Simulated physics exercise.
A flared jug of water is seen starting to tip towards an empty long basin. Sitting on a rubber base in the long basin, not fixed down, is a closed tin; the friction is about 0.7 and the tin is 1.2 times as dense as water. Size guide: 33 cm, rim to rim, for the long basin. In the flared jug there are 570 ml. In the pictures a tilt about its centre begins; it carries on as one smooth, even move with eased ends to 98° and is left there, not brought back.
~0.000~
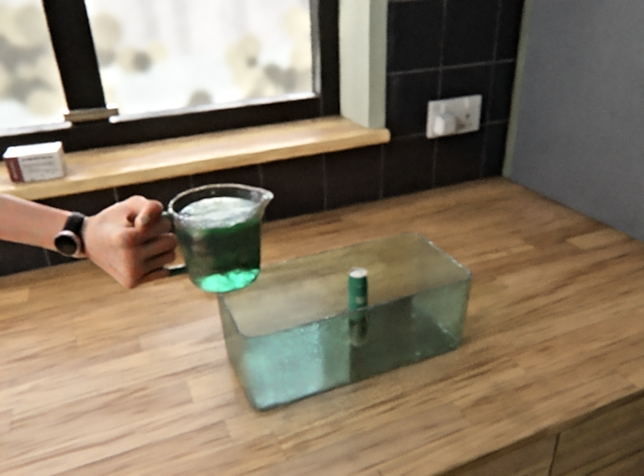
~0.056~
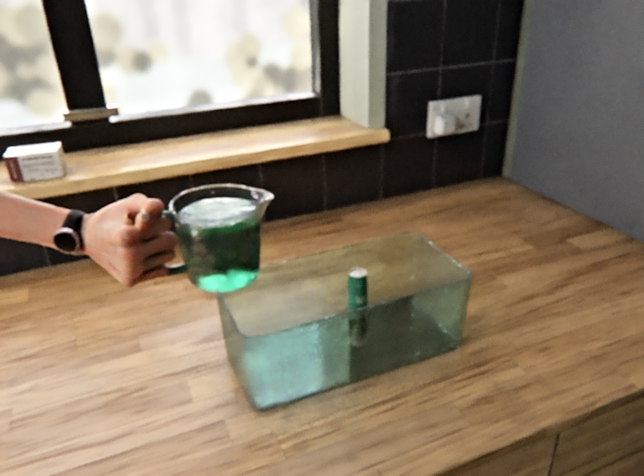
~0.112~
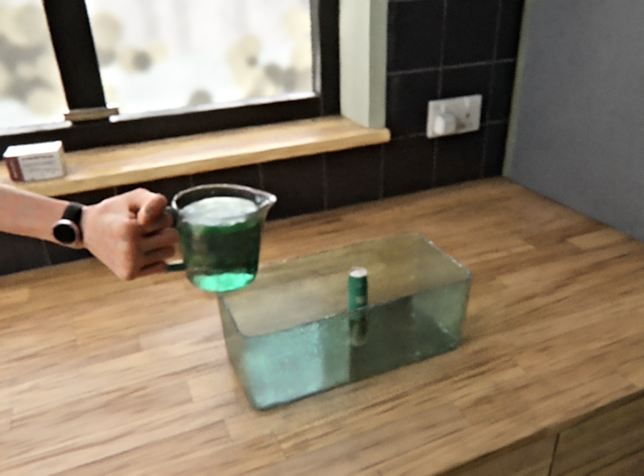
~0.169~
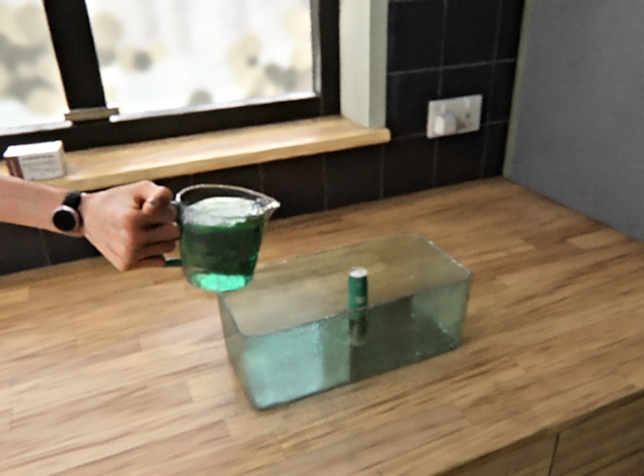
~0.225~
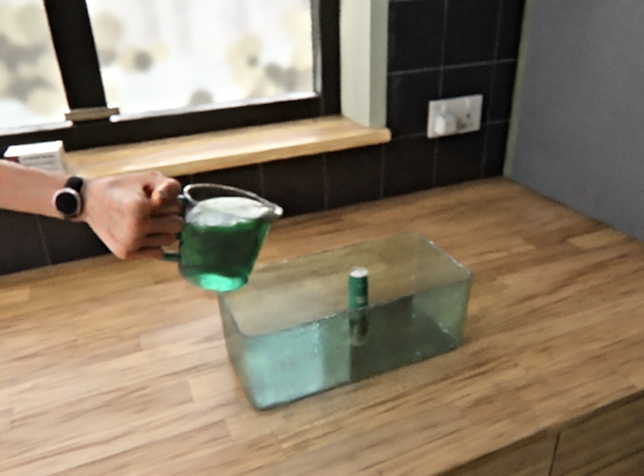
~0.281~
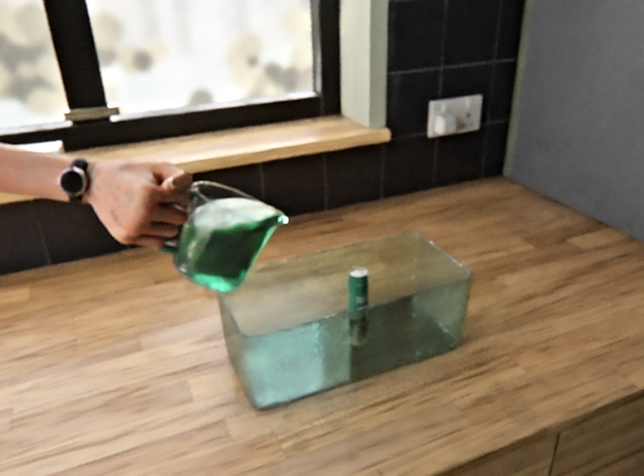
A hand wearing a dark watch holds a clear jug of green liquid above a wooden kitchen worktop, seen from slightly above, with a window and dark tiles behind. To the right sits a long, greenish glass basin with a small green tin standing inside. The hand shifts slightly right and tilts the jug rightwards, bringing the liquid up to its spout, while the camera stays still.
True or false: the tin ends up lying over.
False.
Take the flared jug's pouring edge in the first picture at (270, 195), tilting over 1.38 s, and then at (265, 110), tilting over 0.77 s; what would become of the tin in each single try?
Try 1: Still standing; try 2: Tipped over.
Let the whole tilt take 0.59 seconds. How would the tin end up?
Result: Tin upright.
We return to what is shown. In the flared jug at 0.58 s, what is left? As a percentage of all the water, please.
About 54 per cent.
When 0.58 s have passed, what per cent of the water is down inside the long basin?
Roughly 26 percent.
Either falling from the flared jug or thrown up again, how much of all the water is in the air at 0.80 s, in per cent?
Roughly 7 per cent.
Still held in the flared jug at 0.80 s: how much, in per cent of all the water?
Near 12 percent, more or less.
By 0.58 s the tilt is 84° and 54 per cent is still to pour; the tin stands where it began.
By 0.80 s the tilt is 98° and 13 per cent is still to pour; the tin stands where it began.
By 1.02 s the tilt is 98° and 2 per cent is still to pour; the tin stands where it began.
By 1.27 s the tilt is 98° and 0 per cent is still to pour; the tin stands where it began.
At rest the tin stands where it began.
